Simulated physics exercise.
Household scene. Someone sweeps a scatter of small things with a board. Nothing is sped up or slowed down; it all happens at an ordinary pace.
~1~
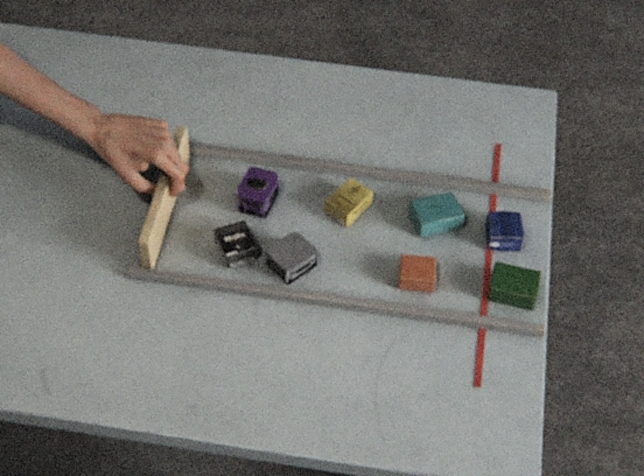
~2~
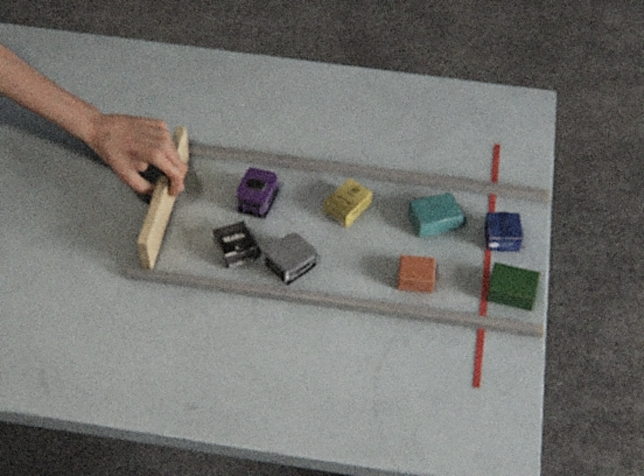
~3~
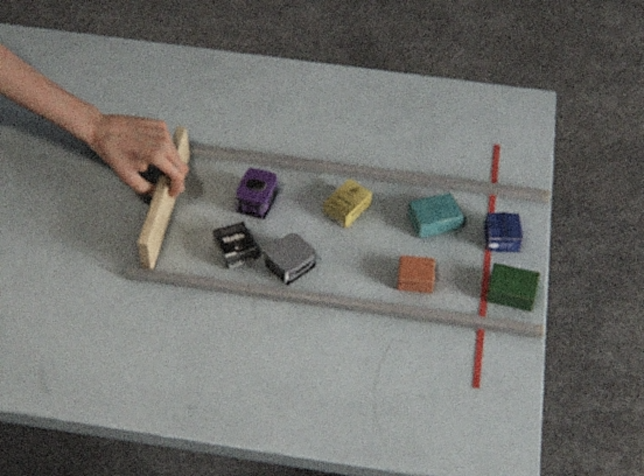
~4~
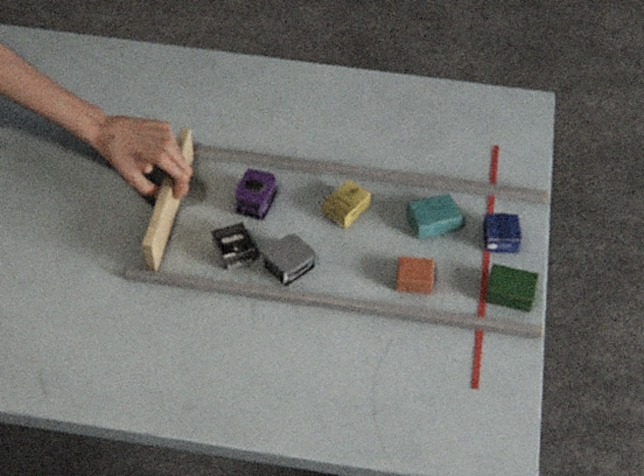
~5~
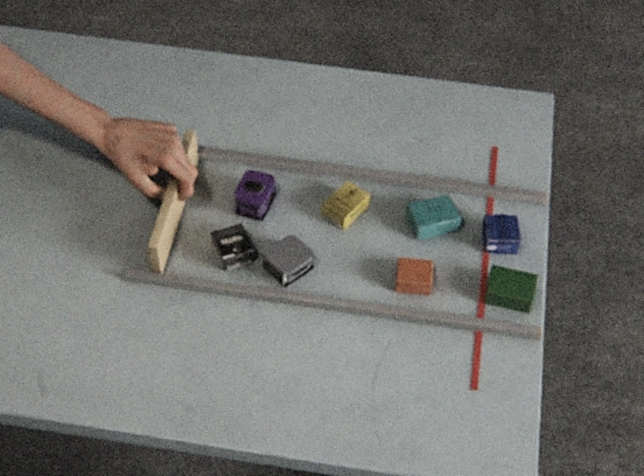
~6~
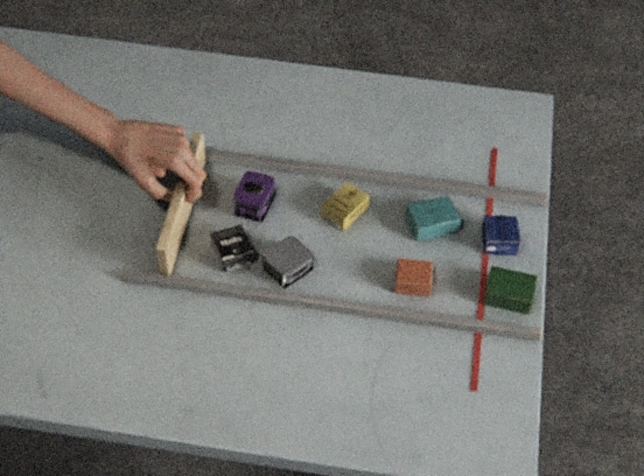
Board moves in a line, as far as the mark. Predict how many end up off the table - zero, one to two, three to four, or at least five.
Three to four end up off the table.
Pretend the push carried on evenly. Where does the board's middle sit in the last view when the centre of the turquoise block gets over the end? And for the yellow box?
I'd put it close to (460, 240), and close to (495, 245) for the other one.
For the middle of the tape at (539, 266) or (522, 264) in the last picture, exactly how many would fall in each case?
Counts: 8, 6.
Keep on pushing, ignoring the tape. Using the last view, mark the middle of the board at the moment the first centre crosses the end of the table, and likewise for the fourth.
I'd put the first at about (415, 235) and the next at about (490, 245).
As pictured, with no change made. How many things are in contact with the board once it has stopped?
It is in contact with 3.
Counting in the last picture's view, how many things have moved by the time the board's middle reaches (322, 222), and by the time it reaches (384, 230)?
The number moved is 4 and then 7.
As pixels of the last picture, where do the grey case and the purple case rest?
The grey case settles near (509, 301); as for the purple case, near (505, 227).
Soon after, none off yet; green block at rest near (510, 290); blue box at rest near (501, 235); turquoise block at rest near (433, 218).
Then, none off yet; green block at rest near (510, 290); blue box at rest near (501, 235); turquoise block moved a little near (454, 223).
Further on, none off yet; green block moved a little near (529, 294); blue box on its side near (569, 273); turquoise block moved well along near (528, 235).
At rest, the number that fall off is three or four; fallen, turquoise block, blue box and green block.
